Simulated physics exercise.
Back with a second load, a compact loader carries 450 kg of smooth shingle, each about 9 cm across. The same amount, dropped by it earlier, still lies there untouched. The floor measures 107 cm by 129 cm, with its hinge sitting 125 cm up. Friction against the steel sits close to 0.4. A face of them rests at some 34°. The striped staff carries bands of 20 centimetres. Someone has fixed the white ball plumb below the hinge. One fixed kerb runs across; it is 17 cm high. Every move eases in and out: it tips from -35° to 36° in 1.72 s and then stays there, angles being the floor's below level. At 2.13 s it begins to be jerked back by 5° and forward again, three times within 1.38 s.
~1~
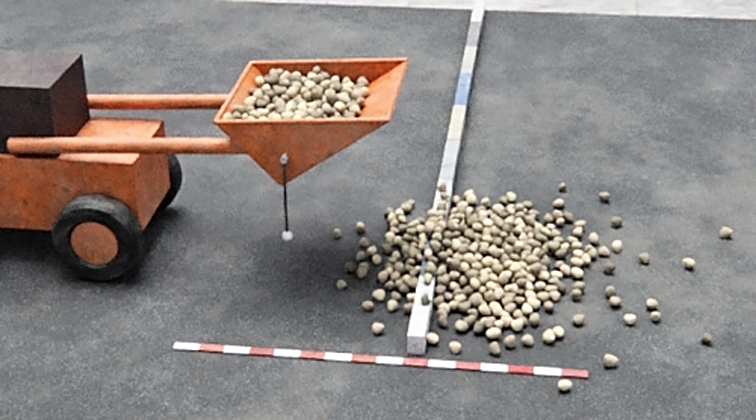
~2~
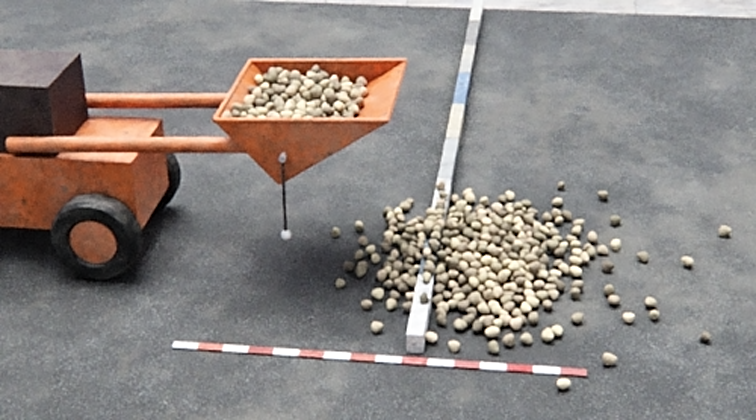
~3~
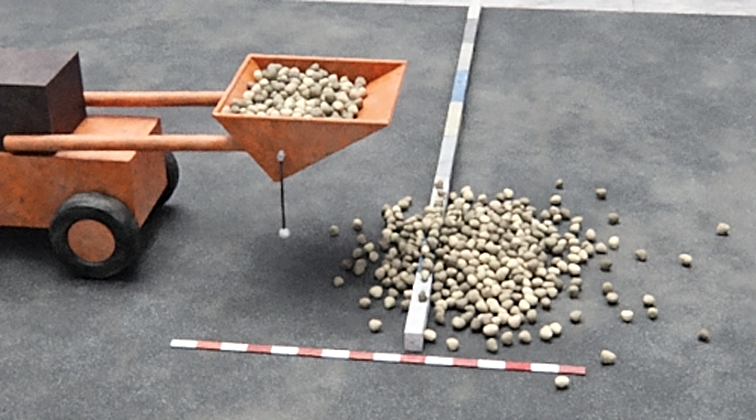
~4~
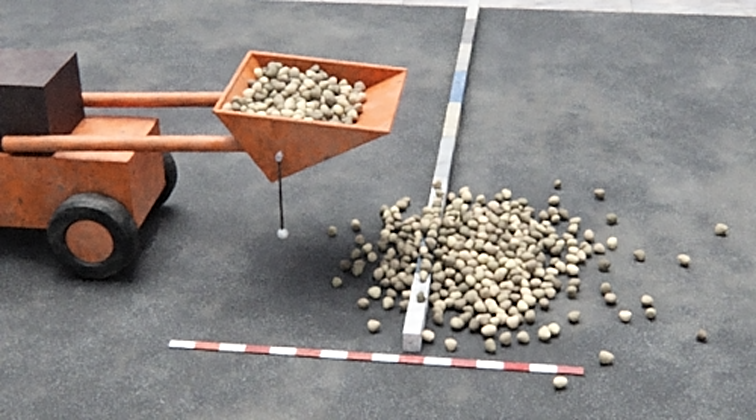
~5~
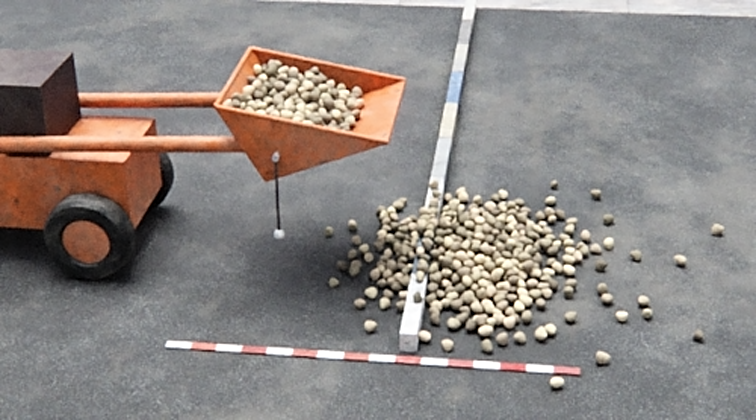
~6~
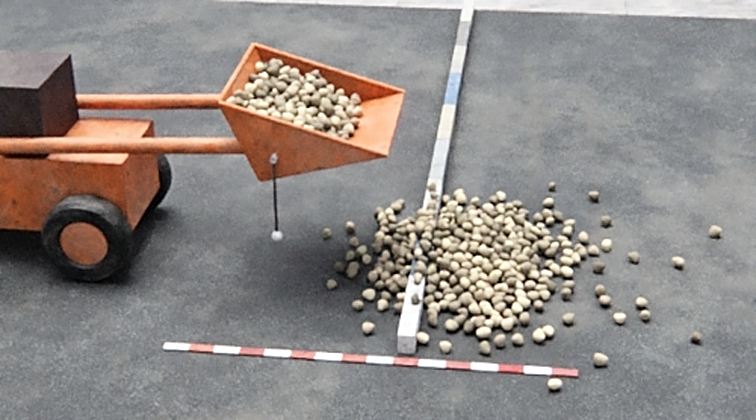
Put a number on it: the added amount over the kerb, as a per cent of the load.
33 percent, roughly.
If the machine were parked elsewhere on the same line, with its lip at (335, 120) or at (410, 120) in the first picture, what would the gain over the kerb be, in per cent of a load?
Roughly 0 and 55 per cent, in that order.
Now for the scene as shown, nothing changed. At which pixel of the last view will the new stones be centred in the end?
Roughly at (406, 246) in the last picture.
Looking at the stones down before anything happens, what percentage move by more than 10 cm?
Close to 10 in a hundred of them.
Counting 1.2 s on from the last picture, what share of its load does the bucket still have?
Estimate: 45 % remaining inside, roughly.
Then, 0.7 s after the last picture the floor is at 25°; in per cent of one load, 100 in the bucket, 20 on this side of the kerb, 80 over the kerb; the foremost stones are at (655, 278).
Then, 1.2 s after the last picture the floor is at 36°; in per cent of one load, 47 in the bucket, 70 on this side of the kerb, 82 over the kerb; the foremost stones are at (655, 278).
Then, 3.4 s after the last picture the floor is at 36°; in per cent of one load, 0 in the bucket, 87 on this side of the kerb, 113 over the kerb; the foremost stones are at (655, 278).
Then, 6.2 s after the last picture the floor is at 36°; in per cent of one load, 0 in the bucket, 87 on this side of the kerb, 113 over the kerb; the foremost stones are at (655, 278). Net gain over the kerb, 33.
